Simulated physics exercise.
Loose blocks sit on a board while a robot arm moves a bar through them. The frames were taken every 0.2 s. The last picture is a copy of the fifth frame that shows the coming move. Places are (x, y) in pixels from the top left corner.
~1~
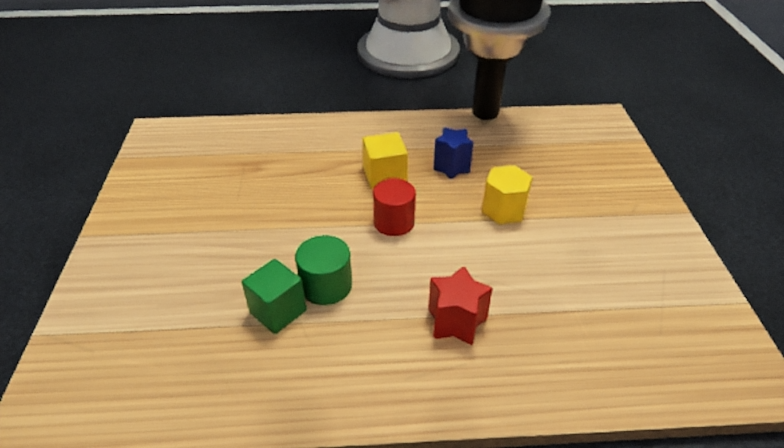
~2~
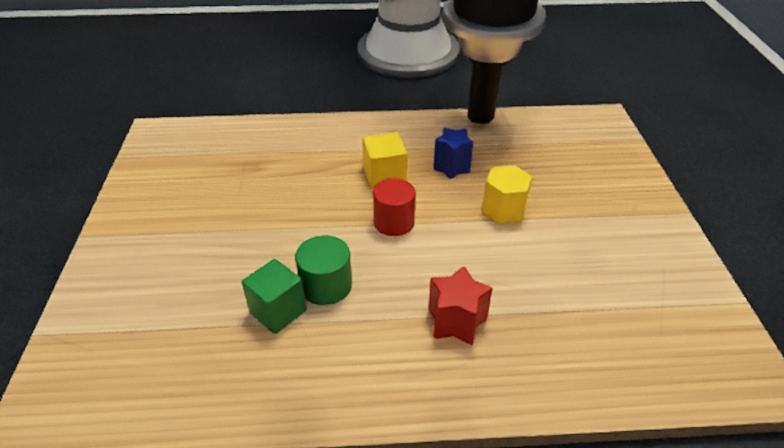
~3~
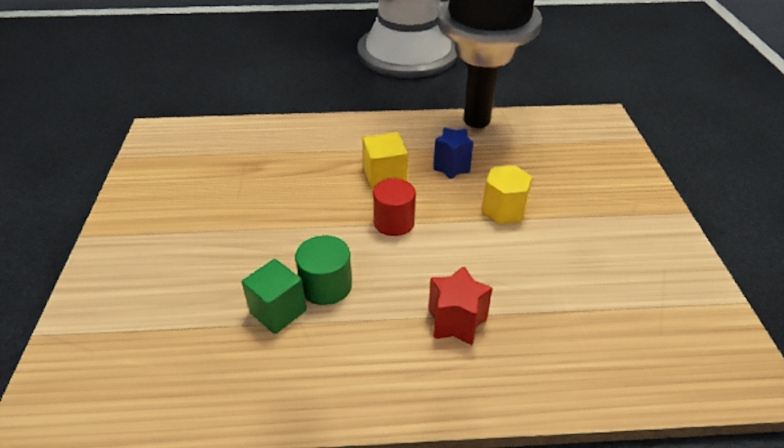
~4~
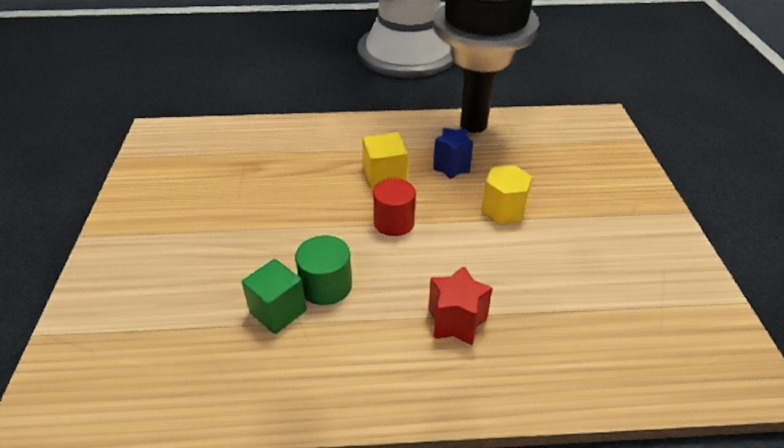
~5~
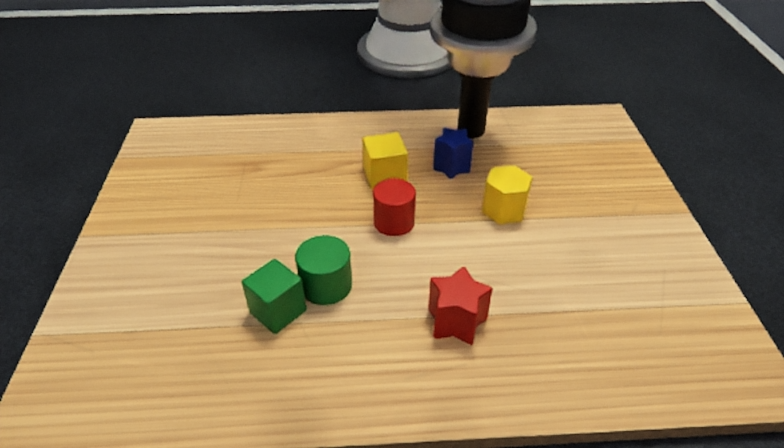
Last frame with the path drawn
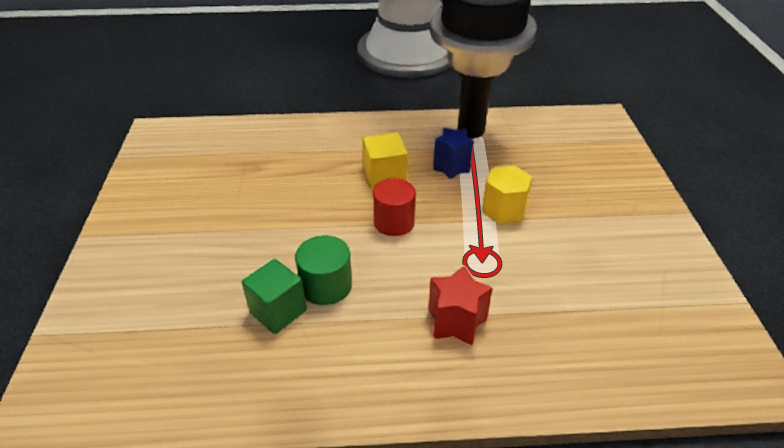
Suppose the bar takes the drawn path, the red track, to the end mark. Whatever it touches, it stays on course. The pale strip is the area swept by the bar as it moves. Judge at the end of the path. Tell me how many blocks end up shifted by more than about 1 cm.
Total: Two.
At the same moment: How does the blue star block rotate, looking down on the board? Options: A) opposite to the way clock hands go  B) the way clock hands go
That would be B.
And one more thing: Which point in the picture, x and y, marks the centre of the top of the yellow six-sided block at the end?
My estimate: (525, 196).
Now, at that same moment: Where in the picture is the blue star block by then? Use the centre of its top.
The middle of its upper face will lie at (448, 151).
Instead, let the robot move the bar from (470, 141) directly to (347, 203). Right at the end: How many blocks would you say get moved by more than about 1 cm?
It moves two blocks.
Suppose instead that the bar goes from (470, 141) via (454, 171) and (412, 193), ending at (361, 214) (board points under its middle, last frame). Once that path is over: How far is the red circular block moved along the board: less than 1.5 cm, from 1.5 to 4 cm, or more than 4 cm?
It ends farther than 4 cm from its spot.
Path on the board, from (470, 141) directly to (482, 262).
On the path given first. One third of the way, bar at (476, 166); blue star block at (448, 148), turned 70° clockwise.
Two thirds of the way, bar at (480, 206); blue star block at (448, 151), turned 95° clockwise; yellow six-sided block at (522, 193), turned 55° anticlockwise.
At the end, bar at (484, 252); blue star block at (448, 151), turned 95° clockwise; red star block in place; yellow six-sided block at (525, 196), turned 70° anticlockwise.
